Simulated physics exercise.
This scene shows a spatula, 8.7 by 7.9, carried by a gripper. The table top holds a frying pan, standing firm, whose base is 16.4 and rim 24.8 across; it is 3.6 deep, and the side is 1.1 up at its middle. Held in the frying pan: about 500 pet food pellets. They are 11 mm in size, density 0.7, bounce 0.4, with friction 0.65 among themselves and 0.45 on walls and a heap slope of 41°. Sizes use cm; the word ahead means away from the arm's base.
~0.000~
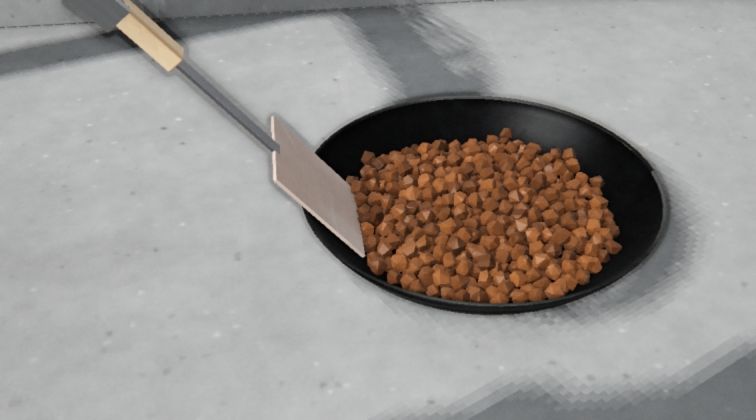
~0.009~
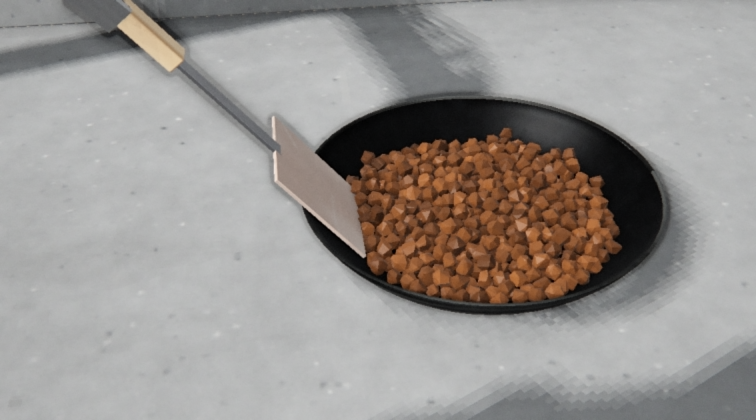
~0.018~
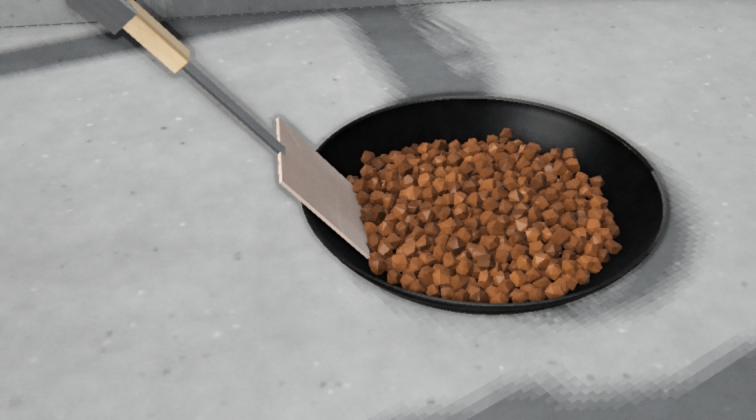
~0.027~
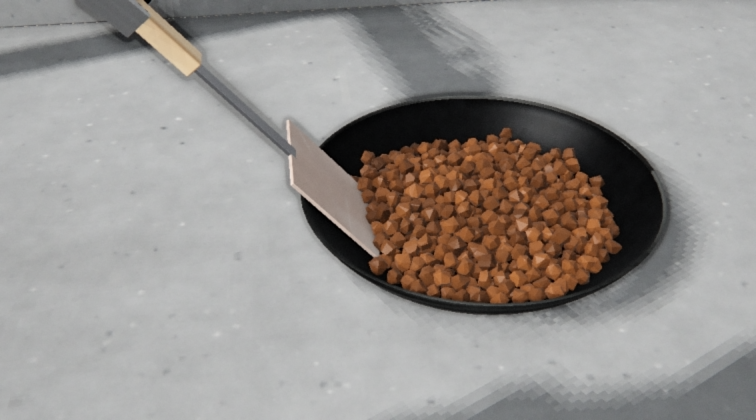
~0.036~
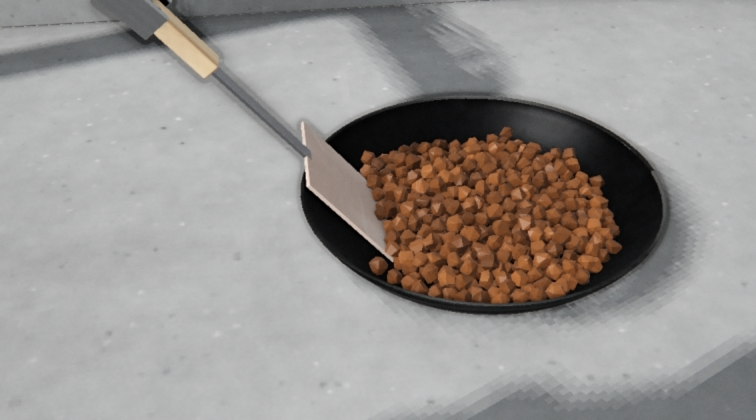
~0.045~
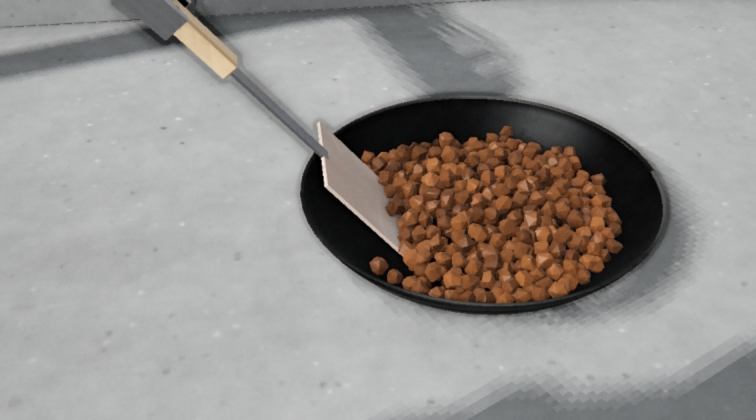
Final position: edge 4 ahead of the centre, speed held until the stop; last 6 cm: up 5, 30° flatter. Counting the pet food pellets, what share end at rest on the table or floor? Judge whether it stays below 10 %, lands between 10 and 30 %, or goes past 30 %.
It lands between 10 and 30 %.
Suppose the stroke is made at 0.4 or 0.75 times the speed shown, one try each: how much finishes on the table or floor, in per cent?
Try one about 0 %, try two about 10 %.
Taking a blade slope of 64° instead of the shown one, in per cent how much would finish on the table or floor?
I'd expect near 20 percent then.
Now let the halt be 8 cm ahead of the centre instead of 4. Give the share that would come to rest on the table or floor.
In that case around 30 per cent.
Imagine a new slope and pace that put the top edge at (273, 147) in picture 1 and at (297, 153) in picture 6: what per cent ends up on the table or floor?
0 per cent.
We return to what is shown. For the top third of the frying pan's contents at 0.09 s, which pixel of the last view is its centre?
Around (512, 178).
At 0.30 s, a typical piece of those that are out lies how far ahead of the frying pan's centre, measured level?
It sits close to 22 cm ahead of the middle.
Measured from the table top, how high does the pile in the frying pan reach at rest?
Near 5.0 centimetres high.
After 0.07 s, sloping 50°, highest piece 6 above the table; 502 in the frying pan.
After 0.09 s, sloping 41°, highest piece 8 above the table; 502 in the frying pan.
After 0.30 s, sloping 21°, highest piece 7 above the table; 423 in the frying pan, 62 on the table or floor, 17 on the blade or in flight.
After 1.35 s, sloping 21°, highest piece 5 above the table; 423 in the frying pan, 79 on the table or floor.
In the end, 423 in the frying pan, 79 on the table or floor. That is 16 % on the table or floor.
